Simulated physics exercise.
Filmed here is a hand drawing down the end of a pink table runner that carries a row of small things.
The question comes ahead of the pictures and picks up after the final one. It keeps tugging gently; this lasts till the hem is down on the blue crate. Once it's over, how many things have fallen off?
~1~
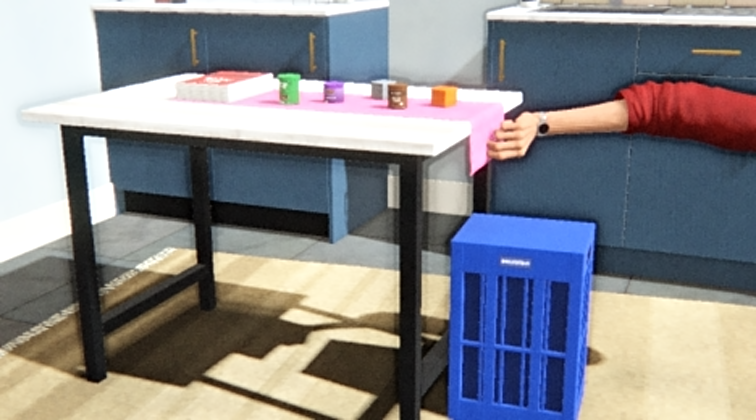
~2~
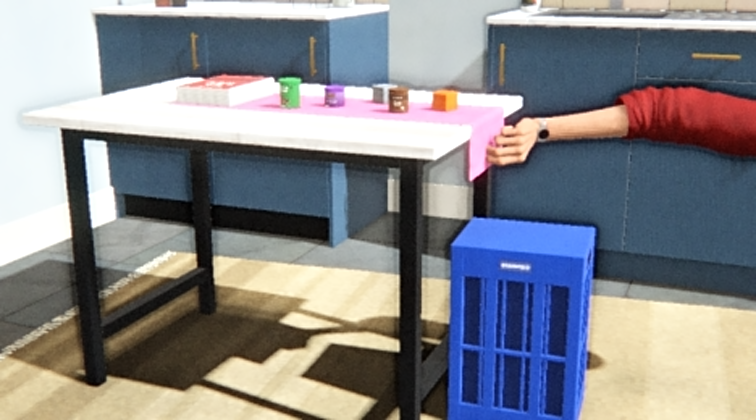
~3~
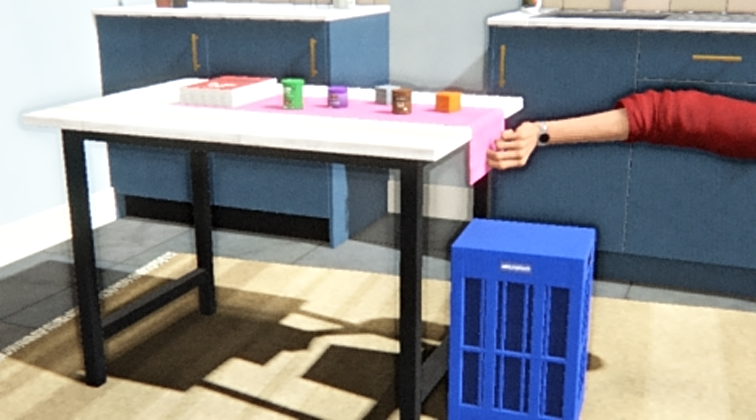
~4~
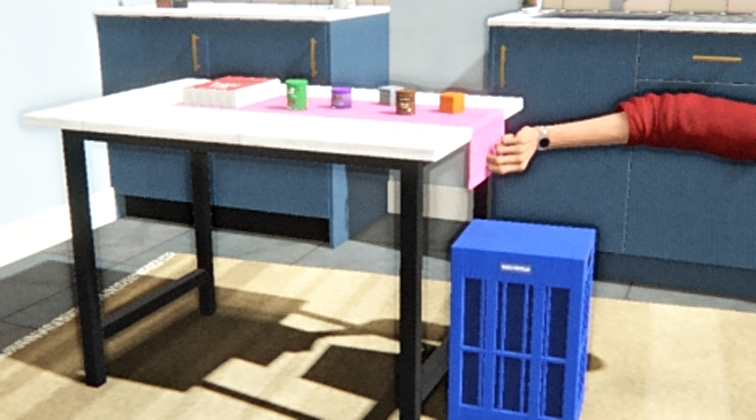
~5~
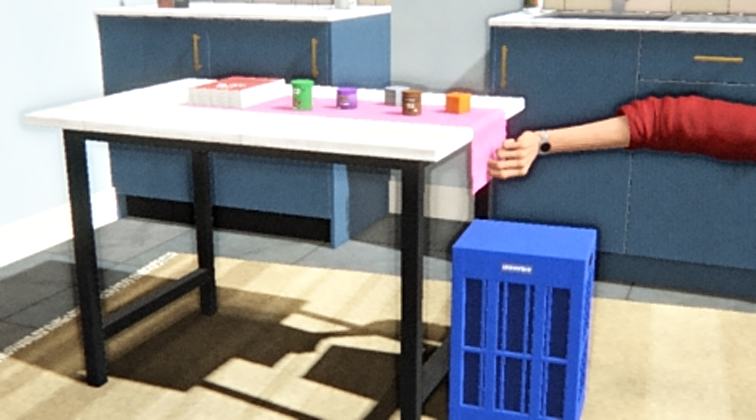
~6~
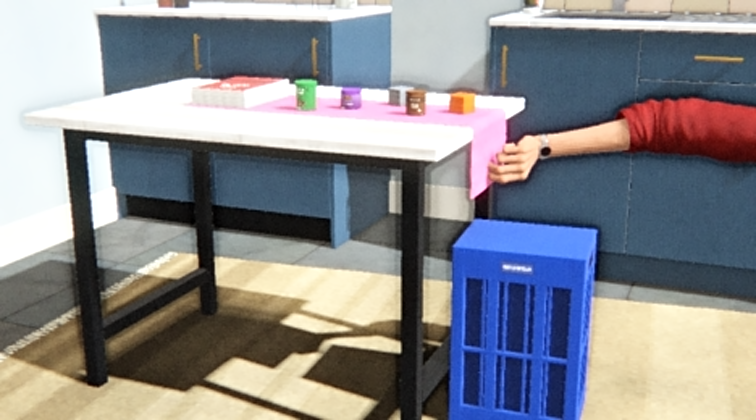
By then one has.
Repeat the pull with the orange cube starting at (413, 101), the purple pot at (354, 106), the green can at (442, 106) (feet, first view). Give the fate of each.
Record - orange cube retained; purple pot retained; green can lost.
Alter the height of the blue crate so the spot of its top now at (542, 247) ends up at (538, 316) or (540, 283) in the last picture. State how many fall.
3 and 2.
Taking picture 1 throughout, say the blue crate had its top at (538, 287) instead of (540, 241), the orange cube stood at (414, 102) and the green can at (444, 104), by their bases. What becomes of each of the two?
The orange cube is lost; the green can is lost.
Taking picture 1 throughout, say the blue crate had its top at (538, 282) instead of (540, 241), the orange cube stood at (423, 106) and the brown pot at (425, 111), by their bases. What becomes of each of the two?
Orange cube is gone, brown pot is gone.
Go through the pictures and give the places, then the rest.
The first frame shows hem (470, 175); orange cube (444, 88); brown pot (398, 84); grey cube (384, 82); purple pot (334, 83); green can (289, 76); top of the crate (540, 242).
The second frame shows hem (470, 180); orange cube (445, 92).
The third frame shows hem (470, 184); brown pot (402, 90).
The fourth frame shows hem (469, 189); grey cube (391, 87); top of the crate (540, 247).
The fifth frame shows hem (472, 194); purple pot (347, 89).
The sixth frame shows hem (471, 198); orange cube (462, 95); brown pot (416, 91); grey cube (401, 88); purple pot (351, 89); green can (306, 82).
Soon after, hem near (489, 219); orange cube gone.
After that, hem on the crate; orange cube gone.
In the end, hem on the crate; orange cube gone. Over the edge go one.
